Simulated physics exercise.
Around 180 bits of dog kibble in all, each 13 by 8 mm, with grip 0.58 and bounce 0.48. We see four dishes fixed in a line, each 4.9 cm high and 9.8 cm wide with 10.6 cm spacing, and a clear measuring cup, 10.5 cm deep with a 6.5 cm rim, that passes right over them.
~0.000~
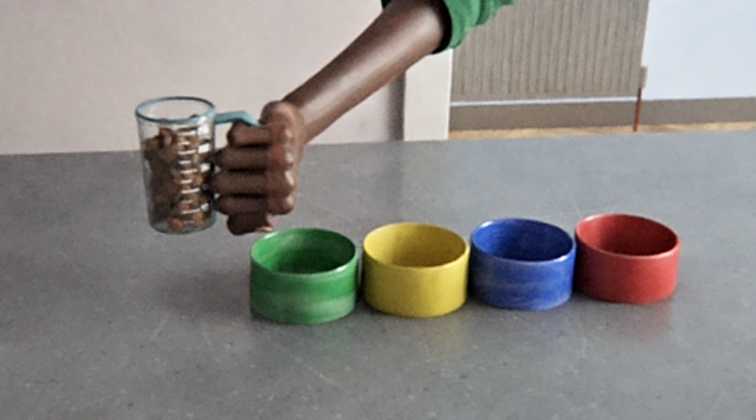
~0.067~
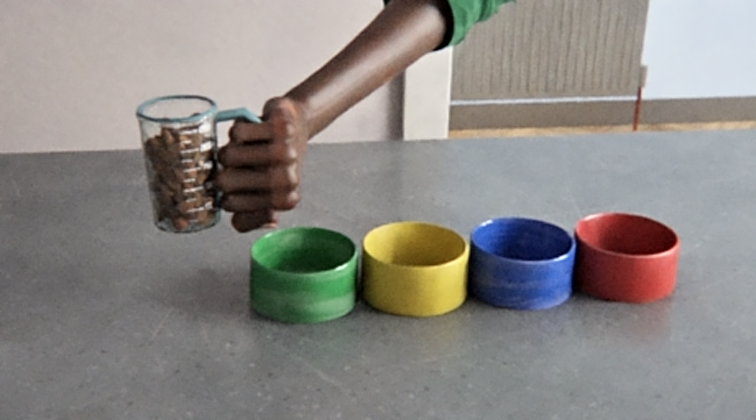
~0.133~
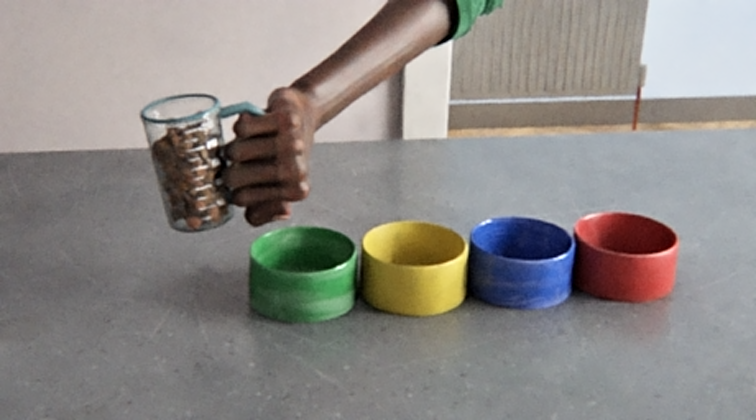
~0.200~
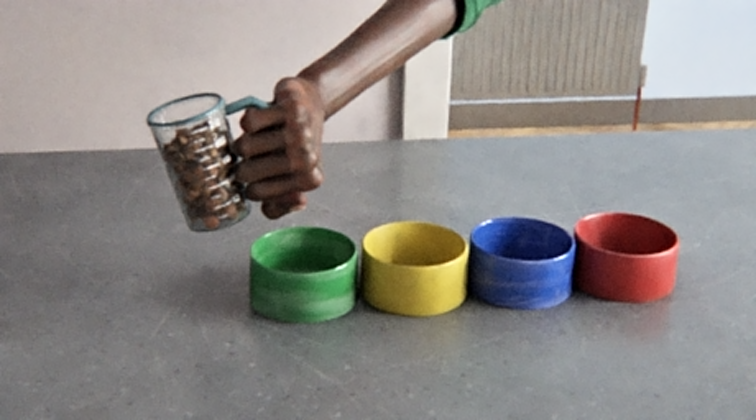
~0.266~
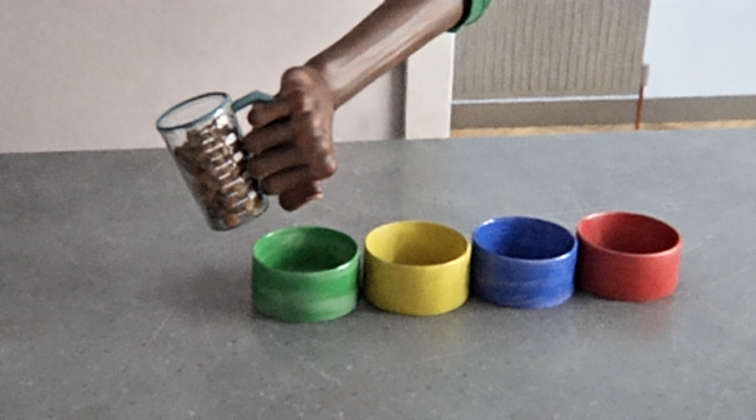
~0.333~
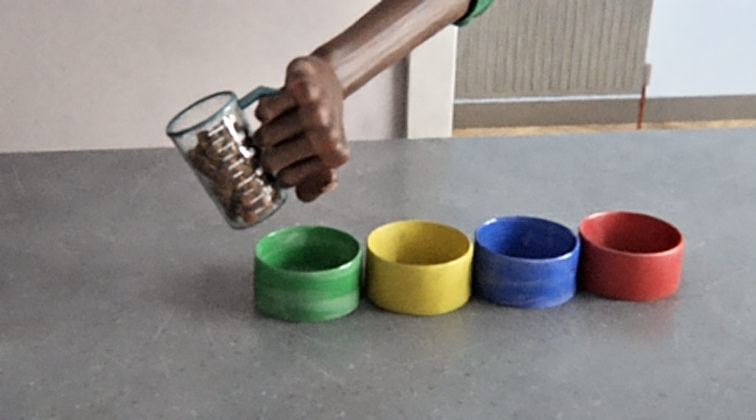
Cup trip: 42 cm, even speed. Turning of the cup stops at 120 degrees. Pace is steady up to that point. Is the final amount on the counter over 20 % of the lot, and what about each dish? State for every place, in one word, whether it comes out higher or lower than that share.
Red: Lower, blue: Lower, green: Higher, yellow: Higher, counter: Lower.
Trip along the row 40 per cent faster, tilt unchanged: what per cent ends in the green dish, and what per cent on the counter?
Then: Green 0; counter 10.
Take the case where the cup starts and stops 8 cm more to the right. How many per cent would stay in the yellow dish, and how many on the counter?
The yellow dish would get 80 and the counter 0.
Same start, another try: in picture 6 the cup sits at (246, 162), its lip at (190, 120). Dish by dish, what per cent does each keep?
Per cent kept: Red 0; blue 90; green 0; yellow 0.
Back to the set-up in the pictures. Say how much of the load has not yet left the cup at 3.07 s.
Estimate: Around 0 % of the load.
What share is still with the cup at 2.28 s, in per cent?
Around 0 per cent of the load.
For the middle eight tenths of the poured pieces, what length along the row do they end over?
I'd put it near 13 cm.
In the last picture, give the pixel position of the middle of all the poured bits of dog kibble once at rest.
Centre at rest: Approx. (339, 279) px.
After 1.50 s, tilt 120 degrees; cup holds 40 %, green 50 %, yellow 5 %.
After 2.28 s, tilt 120 degrees; cup holds 0 %, green 55 %, yellow 35 %.
After 3.07 s, tilt 120 degrees; cup holds 0 %, green 55 %, yellow 35 %.
By 3.4 s all is still; red 0 %, blue 0 %, green 55 %, yellow 35 %, counter 5 %.
